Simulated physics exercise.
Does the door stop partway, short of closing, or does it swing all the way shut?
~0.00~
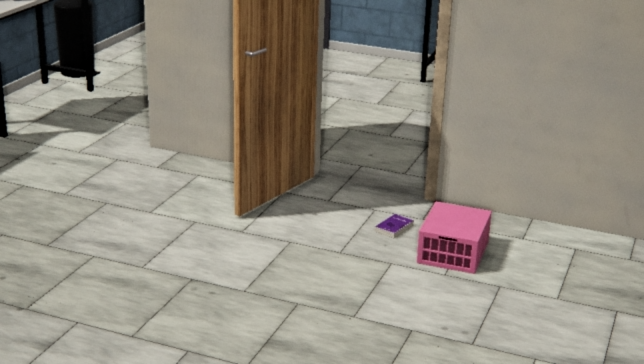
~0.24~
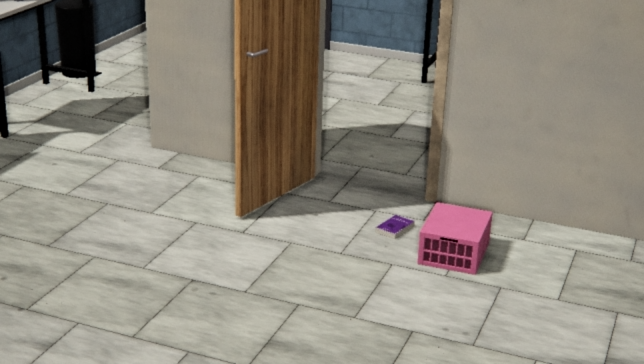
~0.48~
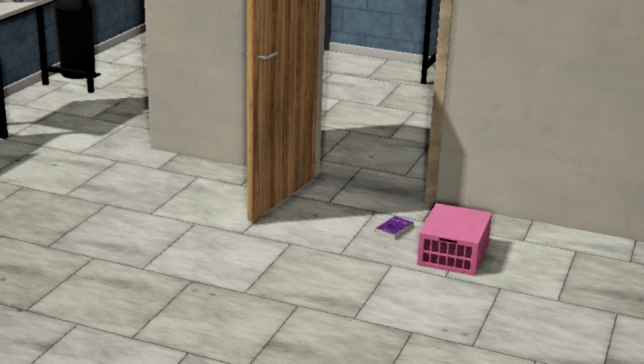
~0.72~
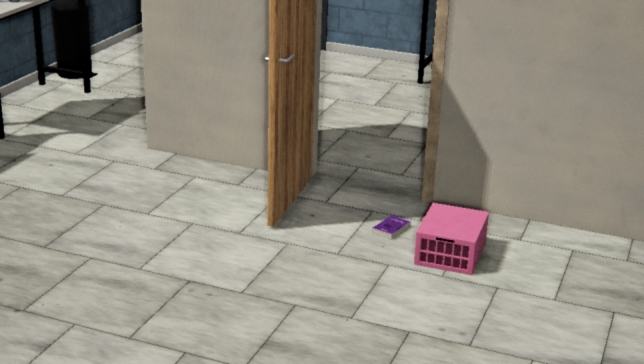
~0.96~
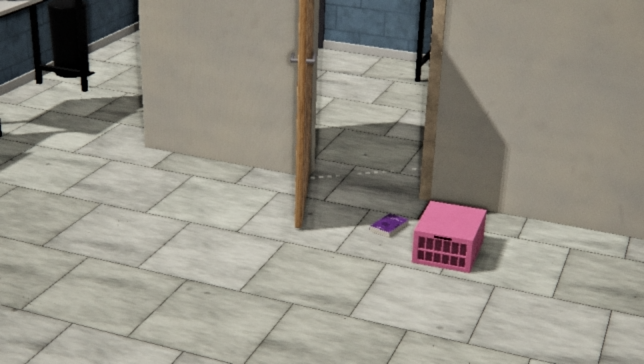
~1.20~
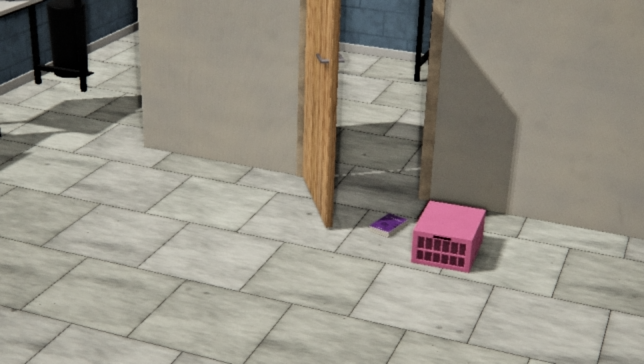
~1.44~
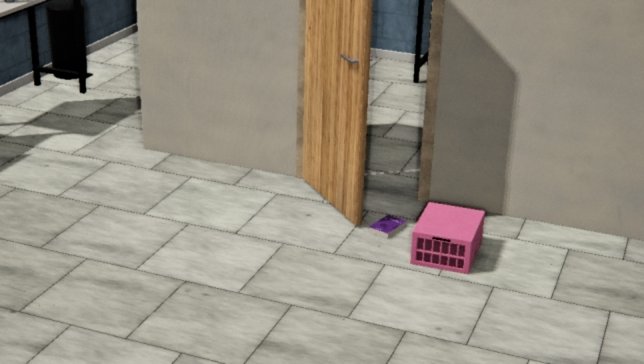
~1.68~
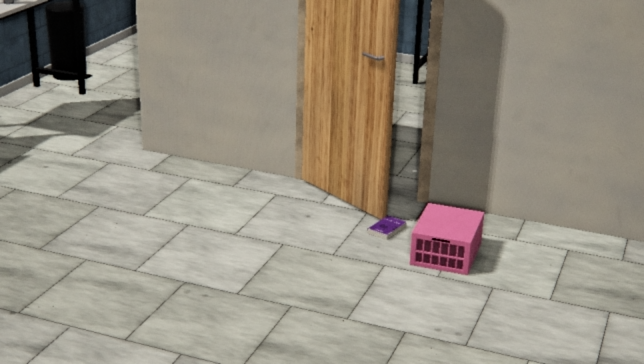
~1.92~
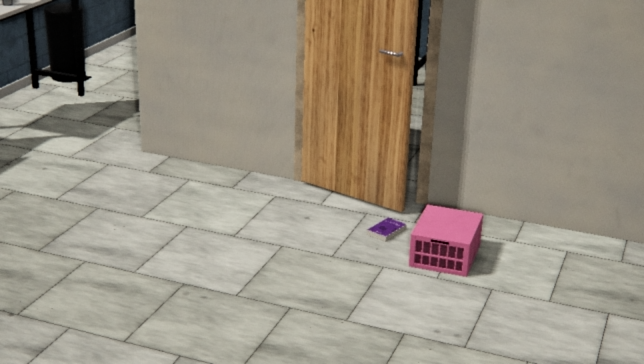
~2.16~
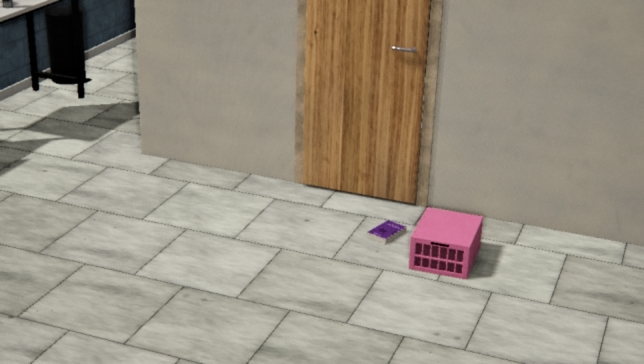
The door swings all the way shut, filling the doorway at the end while the book and crate stay where they are.
